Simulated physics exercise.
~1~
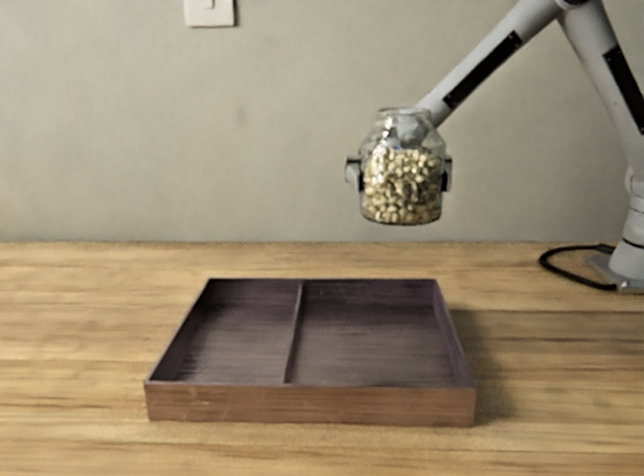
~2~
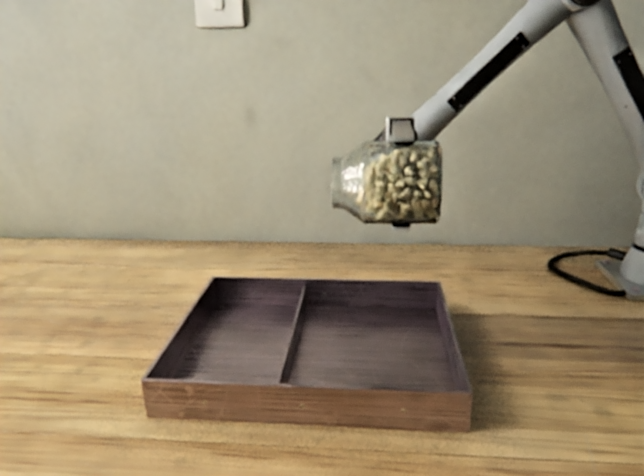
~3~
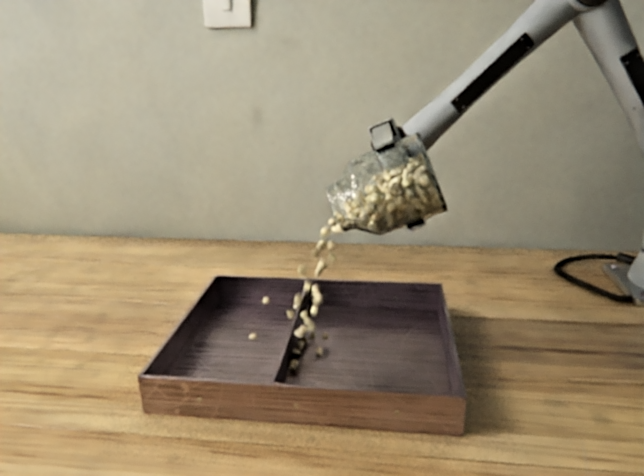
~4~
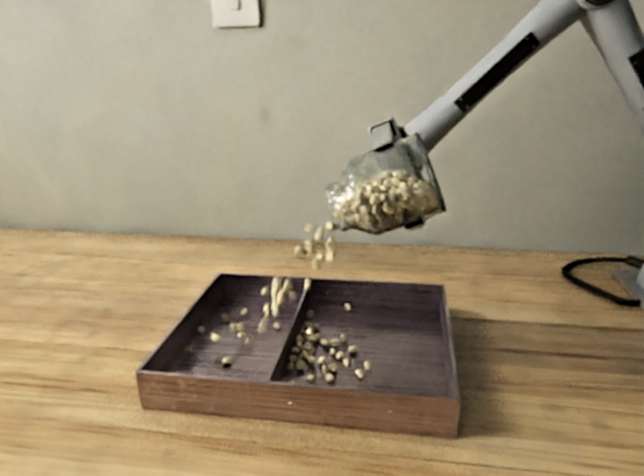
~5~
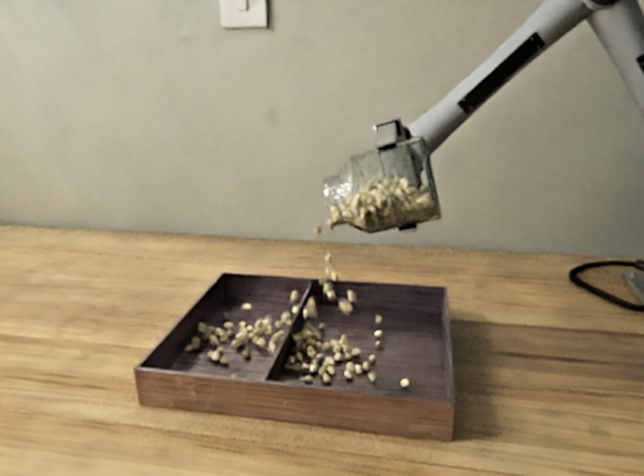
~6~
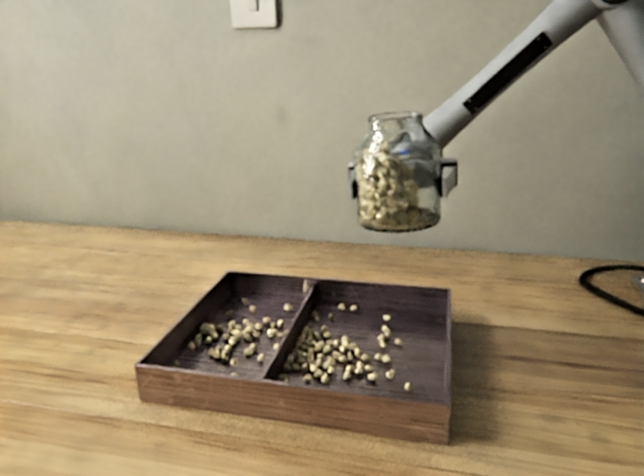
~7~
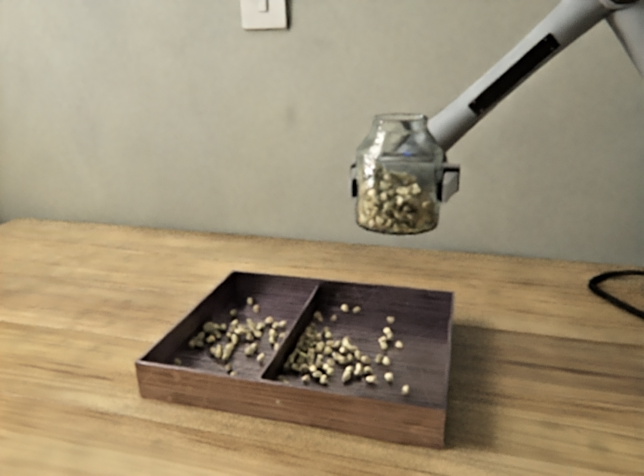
A grey robot arm holds a clear glass jar of pale dried beans upright above a wooden table, where a shallow dark wooden tray is split in two by a cross wall. The arm tips the jar over to the left until it lies on its side, its mouth over the tray. It tilts further, and beans stream down around the divider, bouncing and scattering into both parts. The jar eases back towards level as the last few beans drop. Finally the arm stands it upright, still holding many beans, with a loose scattering on each side of the divider.
